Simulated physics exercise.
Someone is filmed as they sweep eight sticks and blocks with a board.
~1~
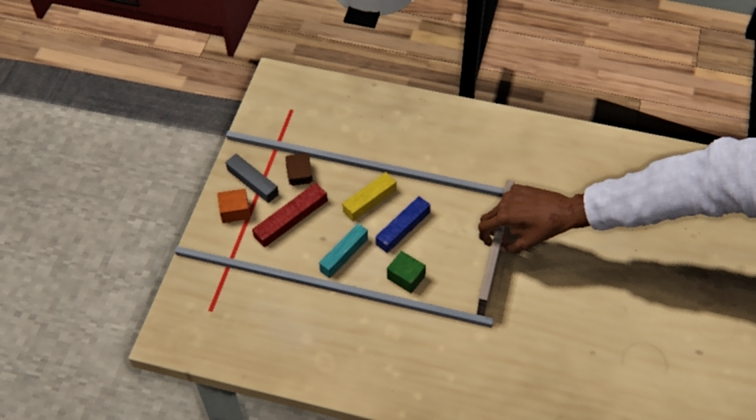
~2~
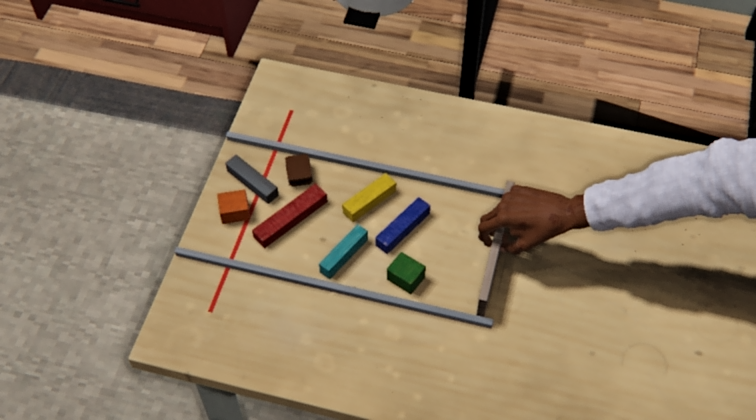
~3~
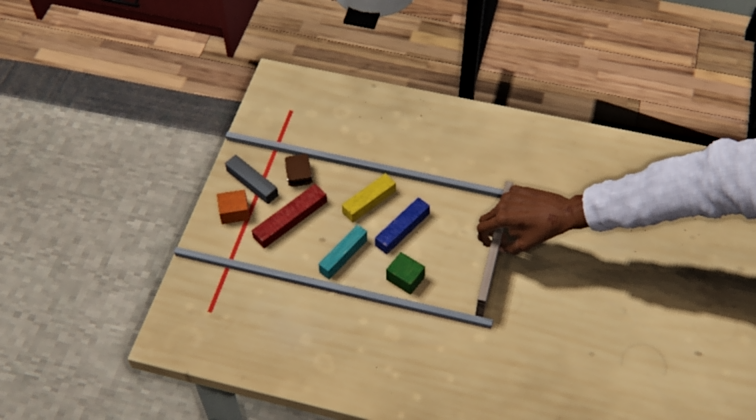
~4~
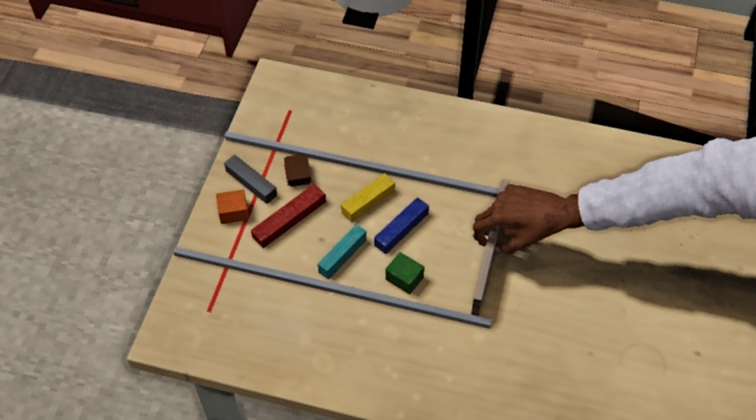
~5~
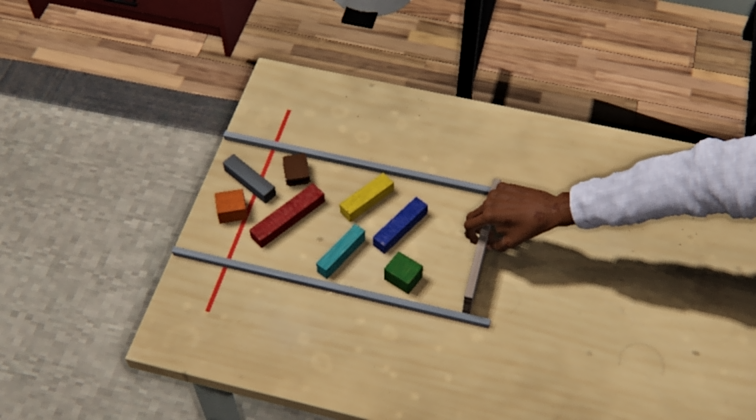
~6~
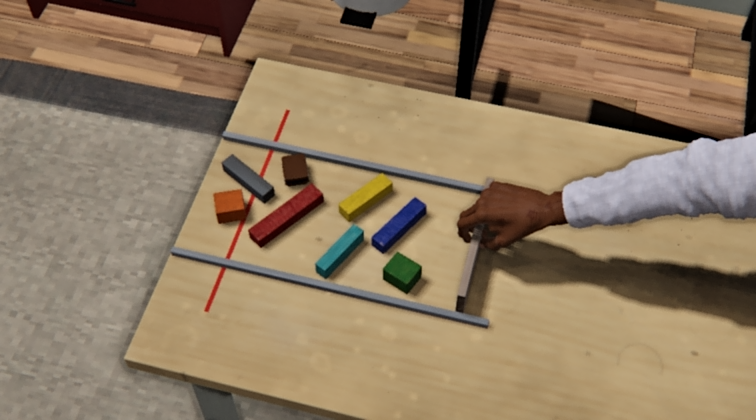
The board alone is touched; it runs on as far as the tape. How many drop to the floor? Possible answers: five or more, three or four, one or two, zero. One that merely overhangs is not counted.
In this one, one or two spill over.
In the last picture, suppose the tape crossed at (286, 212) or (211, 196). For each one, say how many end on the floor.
Try by try, 0 and 6.
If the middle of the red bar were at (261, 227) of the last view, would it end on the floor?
Lab note: Started there, it remains on top.
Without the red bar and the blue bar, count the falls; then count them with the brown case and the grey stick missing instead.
Taking the two tries in turn, it comes to 0 and 1.
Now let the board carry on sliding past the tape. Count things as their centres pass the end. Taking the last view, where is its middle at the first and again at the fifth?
First about (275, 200), next about (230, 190).
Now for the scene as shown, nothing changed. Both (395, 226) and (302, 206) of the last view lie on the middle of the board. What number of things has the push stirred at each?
At the one place 2, at the other 8.
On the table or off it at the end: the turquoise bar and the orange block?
Looking at them, the turquoise bar is still in place and the orange block leaves its support.
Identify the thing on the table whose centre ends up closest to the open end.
Result: The red bar.
A little later, none off yet; orange block at rest near (230, 206); grey stick at rest near (248, 179); brown case at rest near (295, 171).
Next, none off yet; orange block at rest near (230, 206); grey stick moving near (244, 177); brown case shifted a little near (288, 164).
When it is over, the number that fall off is one or two; down, grey stick and orange block.
